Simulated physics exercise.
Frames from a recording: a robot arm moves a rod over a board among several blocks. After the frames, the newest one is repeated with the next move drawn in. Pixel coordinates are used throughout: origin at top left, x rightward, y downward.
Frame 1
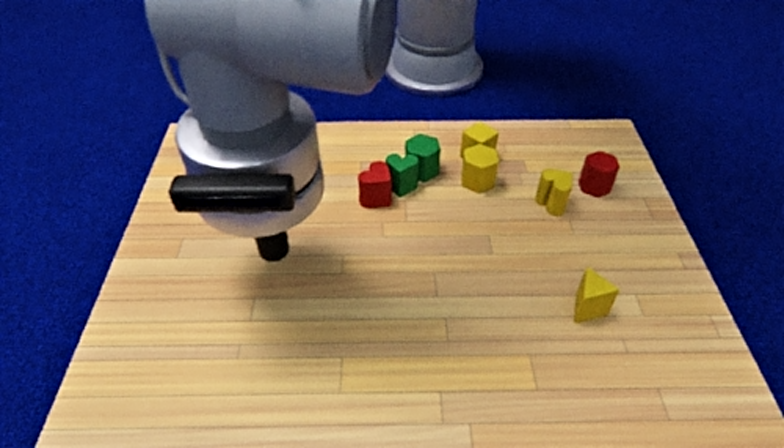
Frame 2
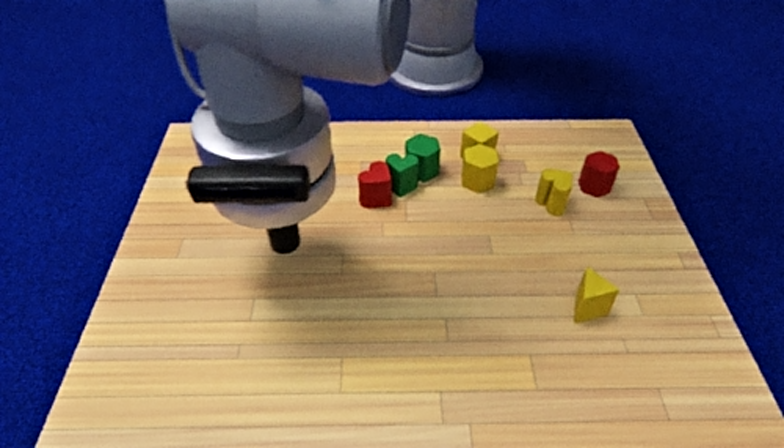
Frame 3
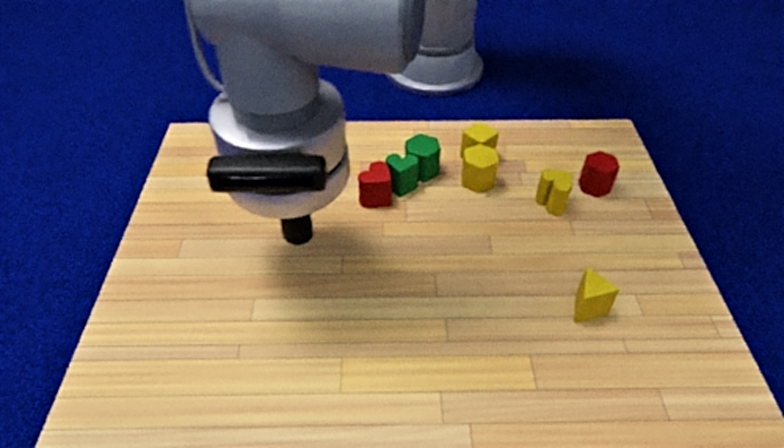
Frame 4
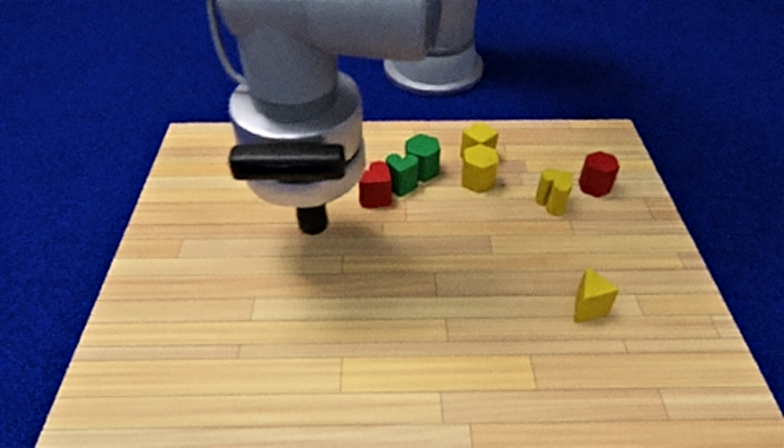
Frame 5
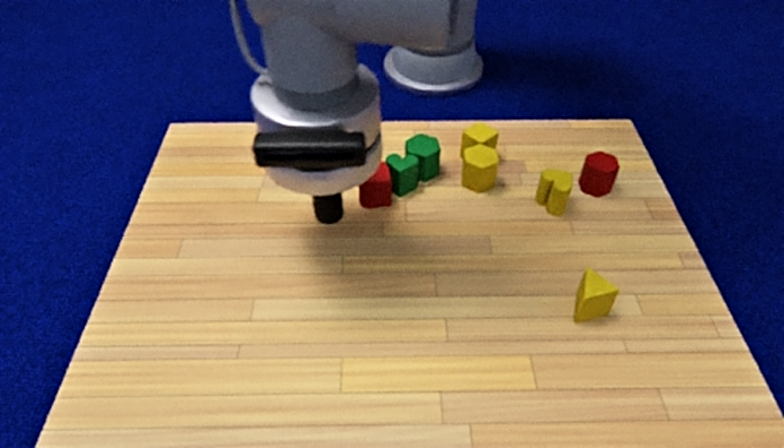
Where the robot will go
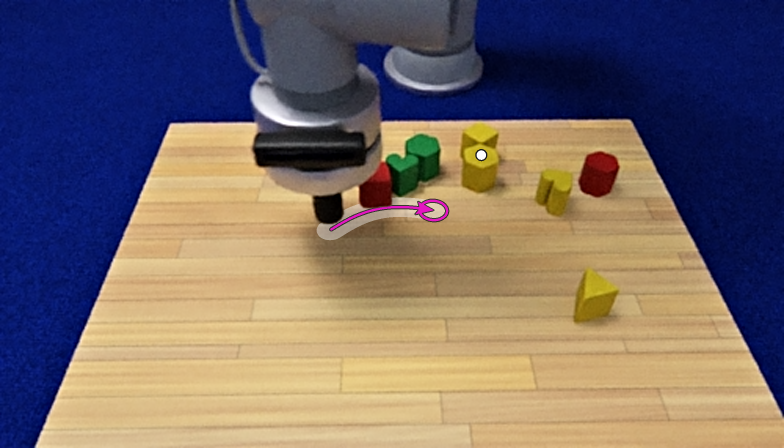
At first, a gray robot arm holds a short black rod over the left side of a wooden board, with red, green and yellow blocks spread to its right. The arm then glides steadily right and slightly toward the back, bringing the rod near the red heart block, while every block stays still.
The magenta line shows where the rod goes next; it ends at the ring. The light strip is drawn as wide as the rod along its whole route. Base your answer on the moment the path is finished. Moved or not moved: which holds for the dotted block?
It stays put.
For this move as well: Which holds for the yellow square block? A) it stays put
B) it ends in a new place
I'll go with A - it stays put.
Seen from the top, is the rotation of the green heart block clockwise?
Yes
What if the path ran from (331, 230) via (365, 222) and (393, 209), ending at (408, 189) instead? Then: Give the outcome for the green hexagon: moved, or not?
It moves.
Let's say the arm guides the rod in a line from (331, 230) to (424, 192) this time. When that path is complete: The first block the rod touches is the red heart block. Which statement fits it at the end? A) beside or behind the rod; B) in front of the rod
The answer is A.
The drawn path runs from (331, 230) by way of (362, 214) and (397, 207) to (433, 210); the dot is on the yellow hexagon.
What follows on the original path. One third of the way, rod (362, 199); red heart block (380, 169); green heart block (403, 159).
Two thirds of the way, rod (398, 193); red heart block (383, 163); green heart block (407, 157), turned 30° clockwise; green hexagon (425, 143).
At the end, rod (434, 196); red heart block (383, 163); green heart block (407, 157), turned 30° clockwise; green hexagon (425, 143); yellow square block not moved; yellow hexagon not moved.
